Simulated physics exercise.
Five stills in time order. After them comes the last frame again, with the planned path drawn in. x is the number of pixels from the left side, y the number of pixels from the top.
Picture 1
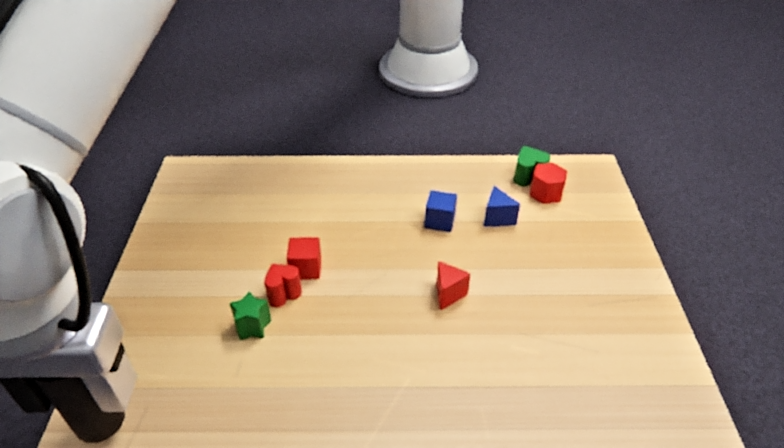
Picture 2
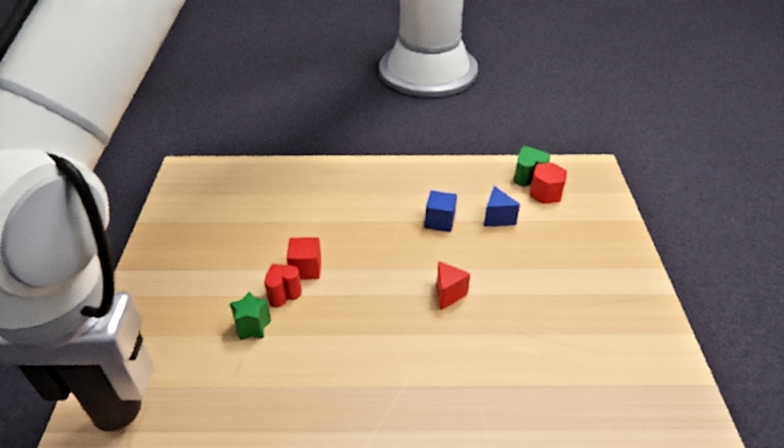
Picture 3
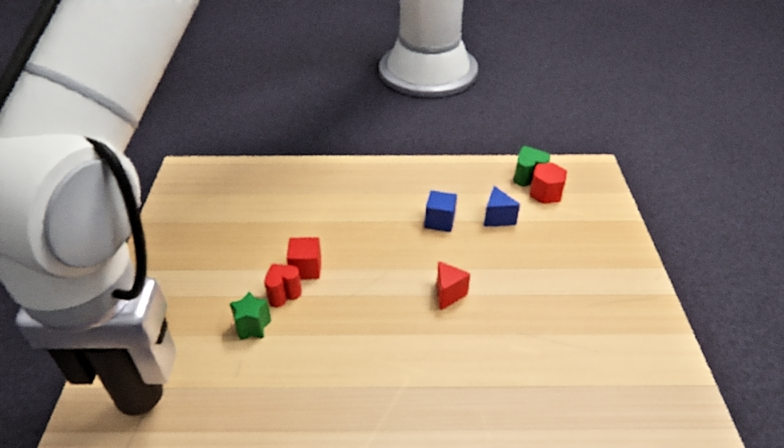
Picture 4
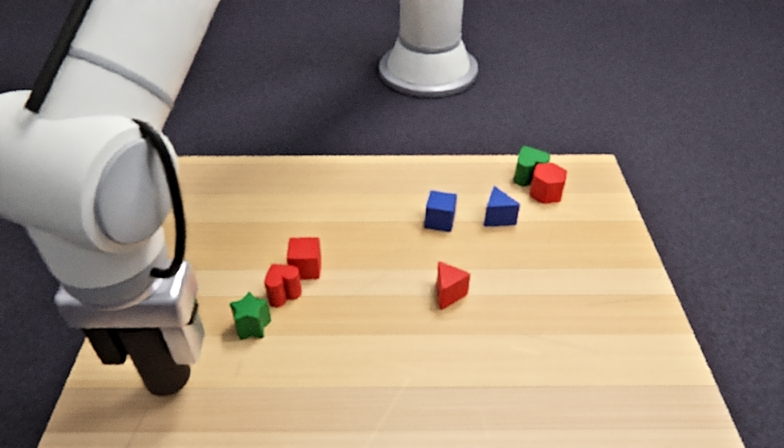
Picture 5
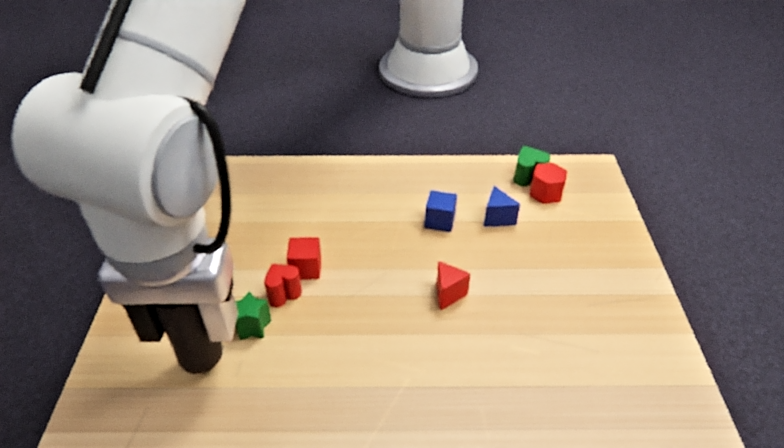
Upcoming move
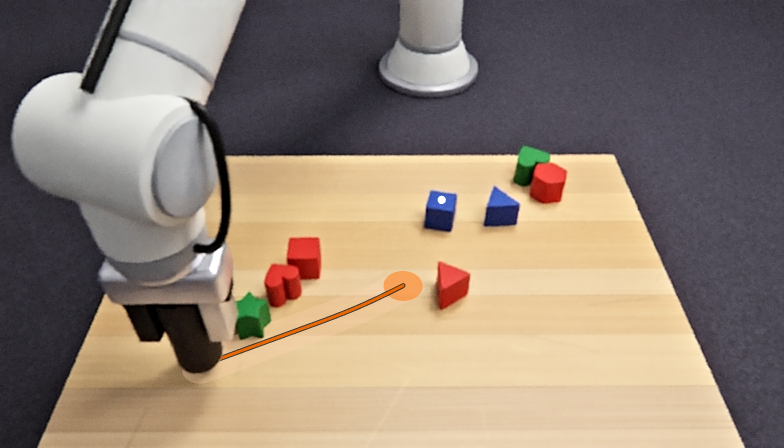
A white robot arm with a dark rod moved from the lower left of a wooden table up and to the right, nearing a green star, while the scattered red, green and blue blocks stayed still.
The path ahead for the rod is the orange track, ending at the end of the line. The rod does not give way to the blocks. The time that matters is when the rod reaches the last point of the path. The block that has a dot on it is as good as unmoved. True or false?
The statement is correct.
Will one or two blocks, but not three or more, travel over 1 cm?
I expect so.
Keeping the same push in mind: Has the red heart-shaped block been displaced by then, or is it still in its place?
That block ends up displaced.
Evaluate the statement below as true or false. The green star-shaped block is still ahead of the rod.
That claim is false.
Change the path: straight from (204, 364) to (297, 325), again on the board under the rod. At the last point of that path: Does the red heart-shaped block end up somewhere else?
Final answer: Yes.
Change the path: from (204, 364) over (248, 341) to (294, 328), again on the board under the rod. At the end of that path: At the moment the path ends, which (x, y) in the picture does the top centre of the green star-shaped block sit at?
It will likely be found at (289, 280).
Drawn move, from (204, 364) through (277, 338) and (344, 313) to (403, 286); the dot is on the blue four-sided block.
On the path given first. One third of the way, rod (276, 329); green star-shaped block (273, 289), turned 75° anticlockwise; red heart-shaped block (281, 263); red four-sided block (304, 244).
Two thirds of the way, rod (344, 304); green star-shaped block (278, 286), turned 100° anticlockwise; red heart-shaped block (281, 262); red four-sided block (304, 244), turned 15° clockwise.
At the end, rod (403, 277); green star-shaped block (278, 286), turned 100° anticlockwise; red heart-shaped block (281, 262); red four-sided block (304, 244), turned 15° clockwise; blue four-sided block still.
